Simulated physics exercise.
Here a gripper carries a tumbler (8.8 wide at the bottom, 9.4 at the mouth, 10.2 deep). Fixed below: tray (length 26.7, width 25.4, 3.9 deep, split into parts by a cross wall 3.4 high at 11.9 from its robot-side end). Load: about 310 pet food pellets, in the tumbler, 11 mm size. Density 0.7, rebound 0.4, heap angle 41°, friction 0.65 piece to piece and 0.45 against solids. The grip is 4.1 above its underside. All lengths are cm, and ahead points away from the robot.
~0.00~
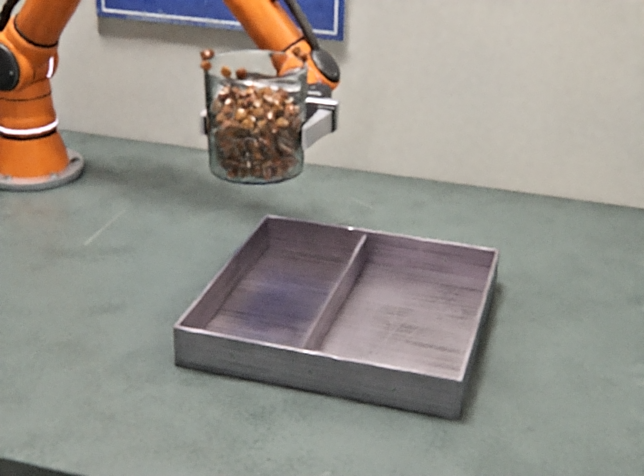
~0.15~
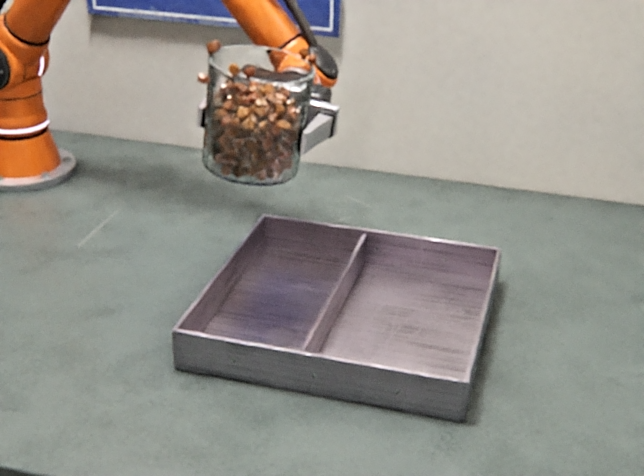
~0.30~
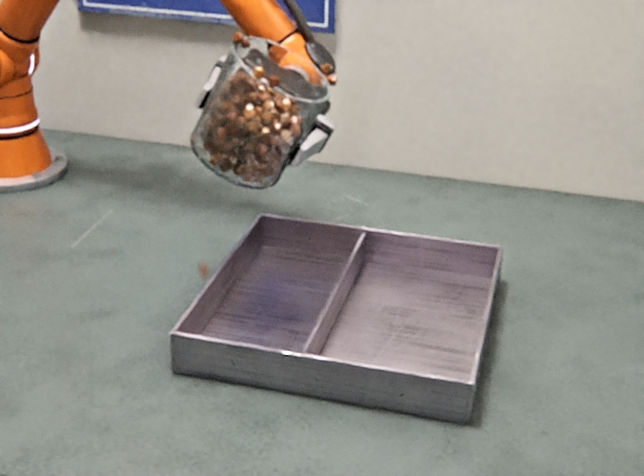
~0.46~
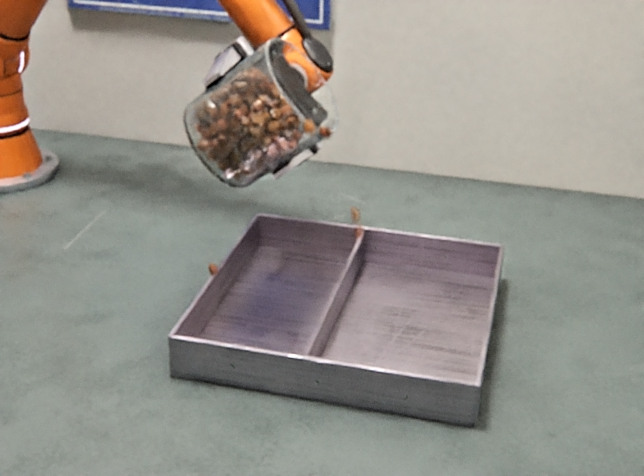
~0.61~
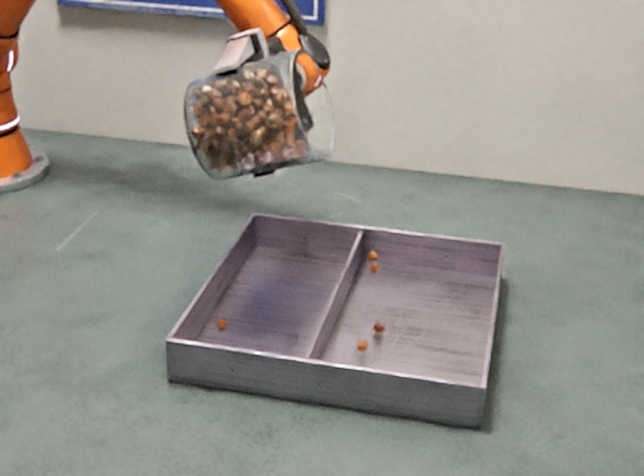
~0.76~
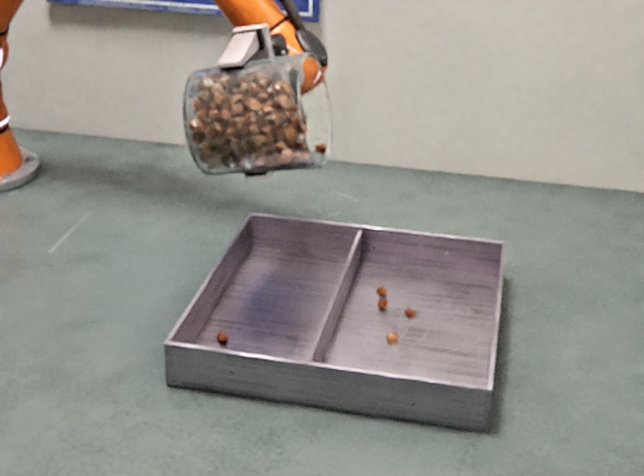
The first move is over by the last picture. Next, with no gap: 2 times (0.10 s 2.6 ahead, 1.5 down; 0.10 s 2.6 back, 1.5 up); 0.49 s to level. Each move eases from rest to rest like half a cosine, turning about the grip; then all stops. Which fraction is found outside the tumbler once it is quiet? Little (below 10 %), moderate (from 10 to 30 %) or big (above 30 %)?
Outside the tumbler the share is moderate, from 10 to 30 %.
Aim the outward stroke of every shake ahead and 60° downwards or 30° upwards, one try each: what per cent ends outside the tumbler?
Some 5 and 50 per cent.
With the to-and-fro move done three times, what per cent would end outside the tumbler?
It would be near 20 per cent.
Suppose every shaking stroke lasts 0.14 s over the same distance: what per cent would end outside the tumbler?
It would be near 10 per cent.
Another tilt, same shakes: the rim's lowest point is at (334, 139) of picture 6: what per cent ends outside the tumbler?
Some 5 per cent.
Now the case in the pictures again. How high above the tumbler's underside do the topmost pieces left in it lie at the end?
Roughly 9.0 cm.
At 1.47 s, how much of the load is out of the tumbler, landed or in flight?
Some 20 per cent.
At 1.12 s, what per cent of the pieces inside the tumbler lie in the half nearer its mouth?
About 45 per cent.
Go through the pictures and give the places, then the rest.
In the first frame, tumbler middle at (256, 119), level; upper third of the load around (252, 110), from x 205 to 305, top at y 50; 307 in the tumbler.
In the second frame, tumbler middle at (256, 117), tilted 7° forward; upper third of the load around (252, 109), from x 205 to 315, top at y 45; 306 in the tumbler, 1 in flight or on a rim.
In the third frame, tumbler middle at (258, 116), tilted 27° forward; upper third of the load around (246, 105), from x 205 to 335, top at y 40; 304 in the tumbler, 1 in the robot-side part, 2 in flight or on a rim.
In the fourth frame, tumbler middle at (259, 117), tilted 51° forward; upper third of the load around (246, 102), from x 200 to 360, top at y 75; 302 in the tumbler, 1 in the robot-side part, 1 in the far-side part, 3 in flight or on a rim.
In the fifth frame, tumbler middle at (259, 118), tilted 71° forward; upper third of the load around (243, 96), from x 200 to 380, top at y 75; 302 in the tumbler, 4 in the far-side part, 1 in the robot-side part.
In the sixth frame, tumbler middle at (258, 117), tilted 78° forward; upper third of the load around (240, 97), from x 195 to 410, top at y 75; 302 in the tumbler, 4 in the far-side part, 1 in the robot-side part.
After 1.12 s, tilted 78° forward, highest piece 21 above the table; 270 in the tumbler, 30 in the far-side part, 1 in the robot-side part, 6 in flight or on a rim.
After 1.47 s, tilted 23° forward, highest piece 24 above the table; 252 in the tumbler, 53 in the far-side part, 2 in the robot-side part.
After 1.85 s, level, highest piece 25 above the table; 252 in the tumbler, 53 in the far-side part, 2 in the robot-side part.
After 2.90 s, level, highest piece 25 above the table; 252 in the tumbler, 53 in the far-side part, 2 in the robot-side part.
At rest, 252 in the tumbler, 53 in the far-side part, 2 in the robot-side part. That is 18 % outside the tumbler.
